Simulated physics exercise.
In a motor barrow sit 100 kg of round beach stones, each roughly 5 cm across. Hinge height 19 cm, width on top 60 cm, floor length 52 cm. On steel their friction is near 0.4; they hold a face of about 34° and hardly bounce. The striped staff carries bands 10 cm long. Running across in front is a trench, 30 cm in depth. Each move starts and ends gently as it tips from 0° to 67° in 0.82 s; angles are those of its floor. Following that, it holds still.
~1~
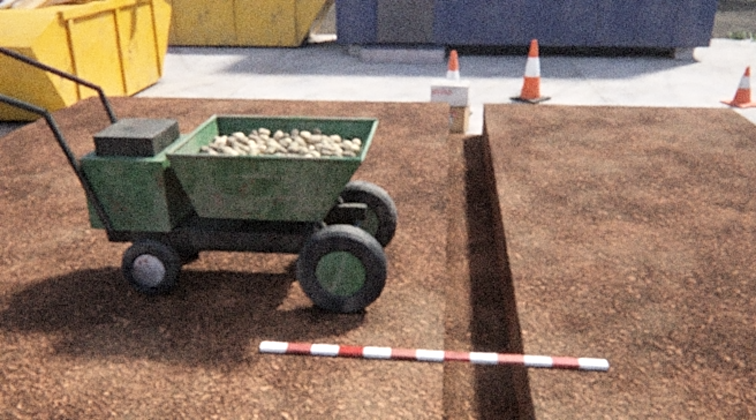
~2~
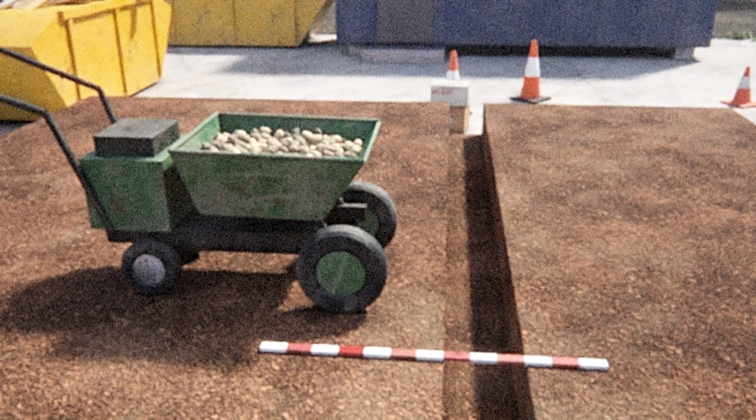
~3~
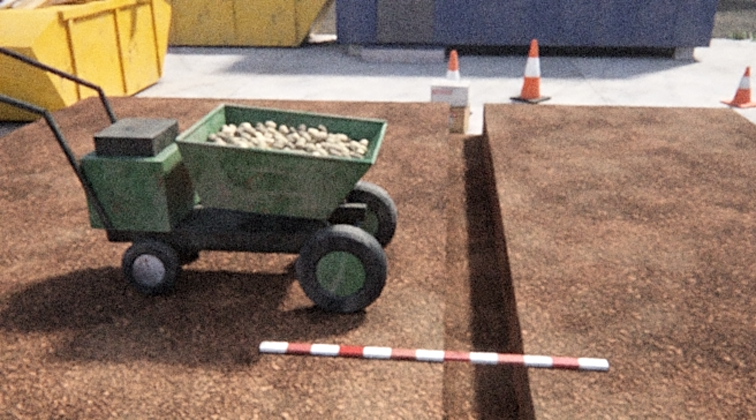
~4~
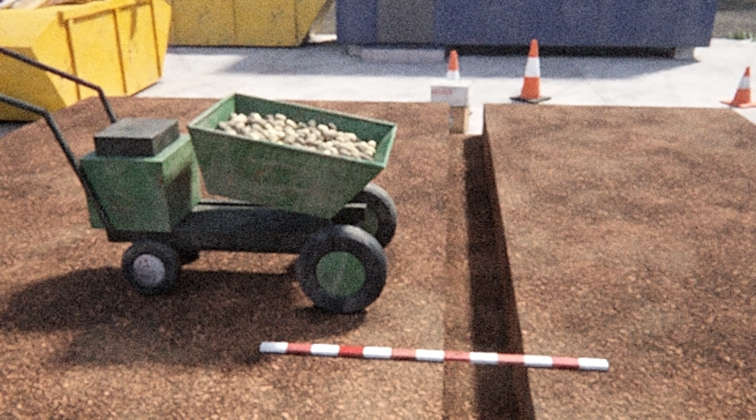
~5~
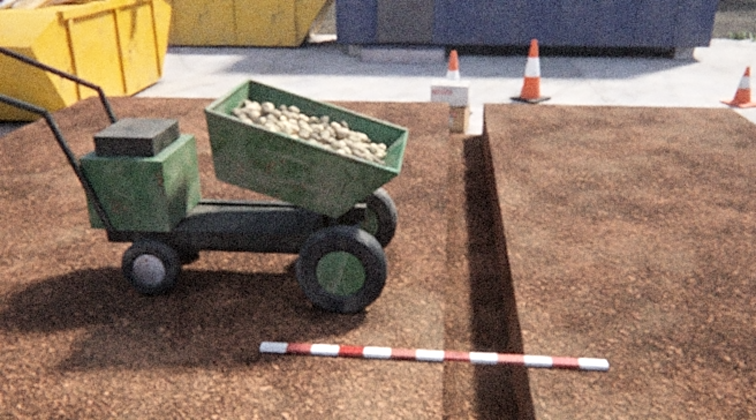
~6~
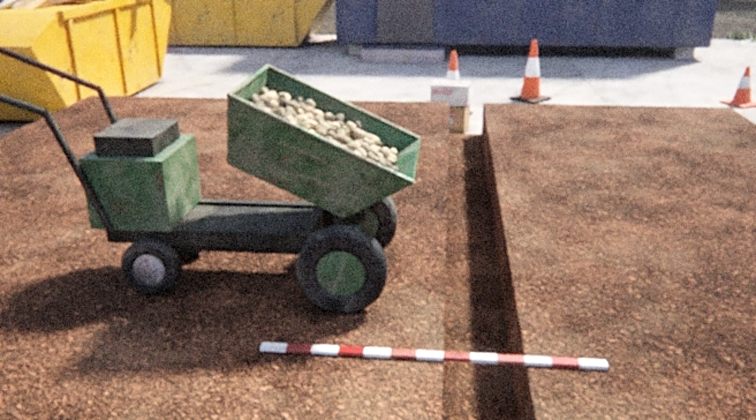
On bare brown ground beside a narrow trench, a green motor barrow's skip of pale stones gradually tilting up towards the right.
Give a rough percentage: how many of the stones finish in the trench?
59 %.
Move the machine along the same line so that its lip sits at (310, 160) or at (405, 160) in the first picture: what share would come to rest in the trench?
It'd be around 85 per cent and after that around 30 per cent.
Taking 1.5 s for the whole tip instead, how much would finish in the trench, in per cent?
Something close to 75 per cent.
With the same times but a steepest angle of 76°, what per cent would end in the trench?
About 50%.
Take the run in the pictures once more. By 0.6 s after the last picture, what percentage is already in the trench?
Some 20 per cent of the load by that point.
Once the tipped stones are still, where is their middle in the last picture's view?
The stones end up centred near (504, 319).
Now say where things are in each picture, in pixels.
In the first frame, the skip is at 0°, its lip at (362, 160); the top of the load is at (267, 141).
In the second frame, the skip is at 1°, its lip at (364, 161); the top of the load is at (262, 140).
In the third frame, lip at (372, 163), floor tilted 5°, highest stones at (246, 133).
In the fourth frame, the skip is at 10°, its lip at (384, 167); the top of the load is at (243, 123).
In the fifth frame, lip at (398, 174), floor tilted 17°, highest stones at (257, 111).
In the sixth frame, lip at (413, 183), floor tilted 25°, highest stones at (272, 101).
Then, 0.3 s after the last picture the floor is at 57°, 100 % in the skip; the foremost stones are at (443, 204).
Then, 0.6 s after the last picture the floor is at 67°, 72 % in the skip, 21 % in the trench, 8 % past the trench; the foremost stones are at (541, 273).
Then, 0.9 s after the last picture the floor is at 67°, 32 % in the skip, 28 % in the trench, 40 % past the trench; the foremost stones are at (690, 298).
Then, 2.9 s after the last picture the floor is at 67°, 0 % in the skip, 59 % in the trench, 41 % past the trench; the foremost stones are past the picture's edge.
